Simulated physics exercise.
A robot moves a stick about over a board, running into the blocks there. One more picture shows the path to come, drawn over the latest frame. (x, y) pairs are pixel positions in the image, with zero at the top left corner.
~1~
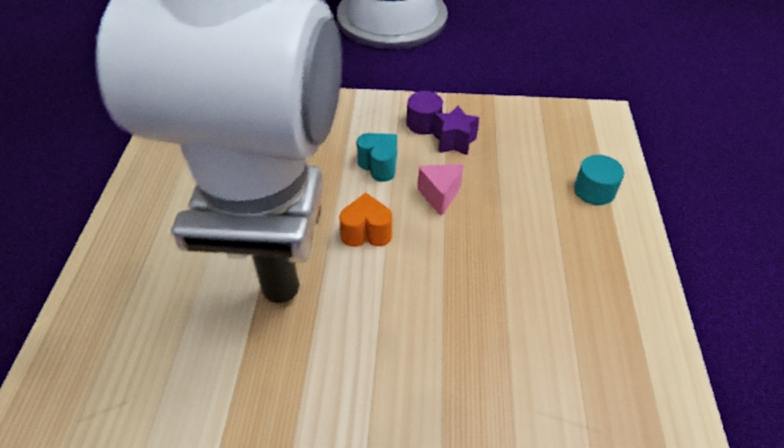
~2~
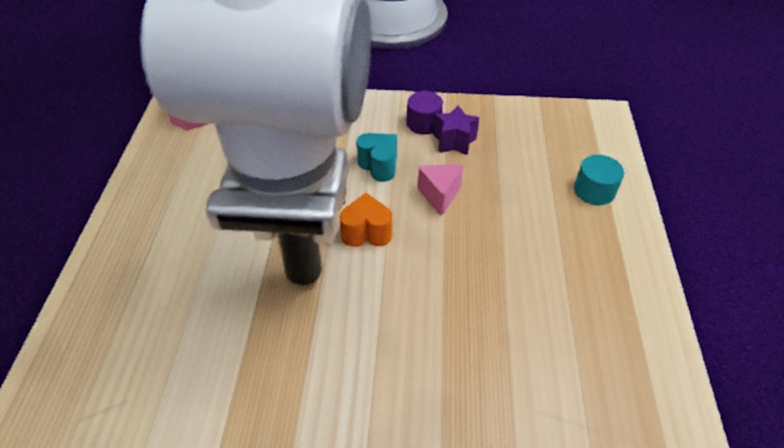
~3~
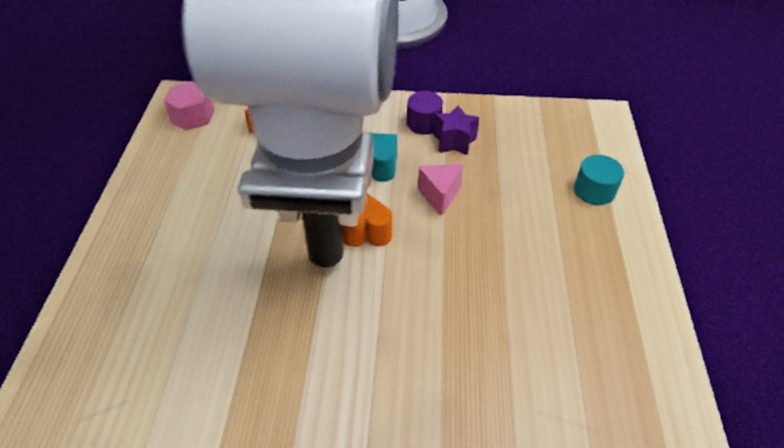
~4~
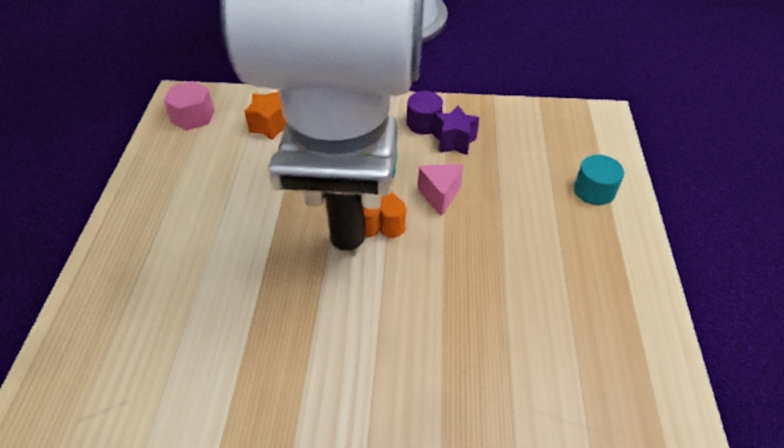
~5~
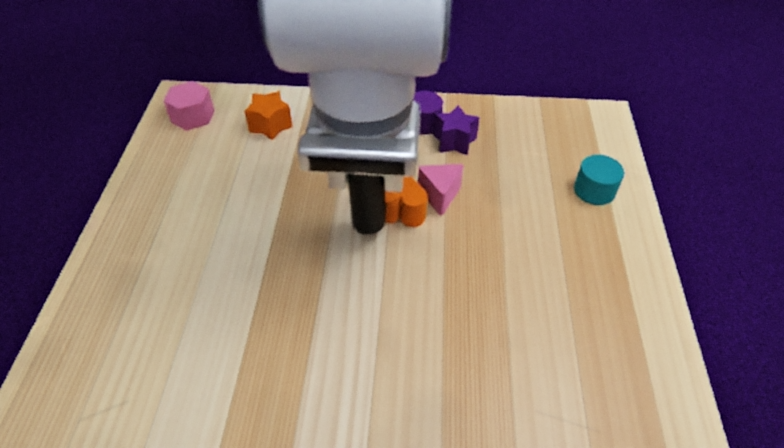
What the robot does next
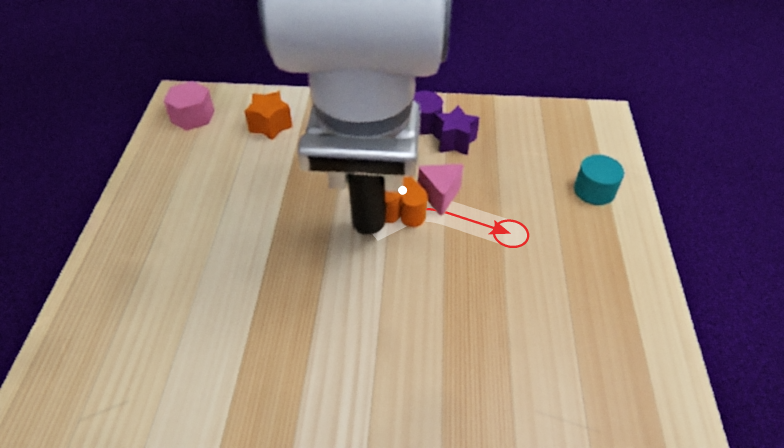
The clip shows a robot arm moving a dark stick up and to the right across a wooden board of colored blocks, reaching the orange heart and pushing it a short way toward the pink triangle.
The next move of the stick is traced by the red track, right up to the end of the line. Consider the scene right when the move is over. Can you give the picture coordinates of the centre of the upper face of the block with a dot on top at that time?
My estimate: (469, 168).
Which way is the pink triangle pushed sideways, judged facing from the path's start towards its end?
It moves left.
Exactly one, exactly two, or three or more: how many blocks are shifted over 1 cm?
It moves two blocks.
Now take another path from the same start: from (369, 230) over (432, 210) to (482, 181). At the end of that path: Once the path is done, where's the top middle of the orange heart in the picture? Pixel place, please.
So, by the moment the path ends, you'll find the top centre of the orange heart at (509, 140).
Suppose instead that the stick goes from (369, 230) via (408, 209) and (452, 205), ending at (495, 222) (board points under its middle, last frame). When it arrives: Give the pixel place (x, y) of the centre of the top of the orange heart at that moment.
It is going to be at (482, 164).
The drawn path runs from (369, 230) via (413, 210) and (462, 217), ending at (511, 234); the dot is on the orange heart.
What follows on the original path. One third of the way, stick at (414, 202); orange heart at (447, 172); pink triangle at (475, 162).
Two thirds of the way, stick at (464, 210); orange heart at (469, 168); pink triangle at (493, 155).
At the end, stick at (513, 226); turquoise heart not moved; orange heart at (469, 168); pink triangle at (493, 155).
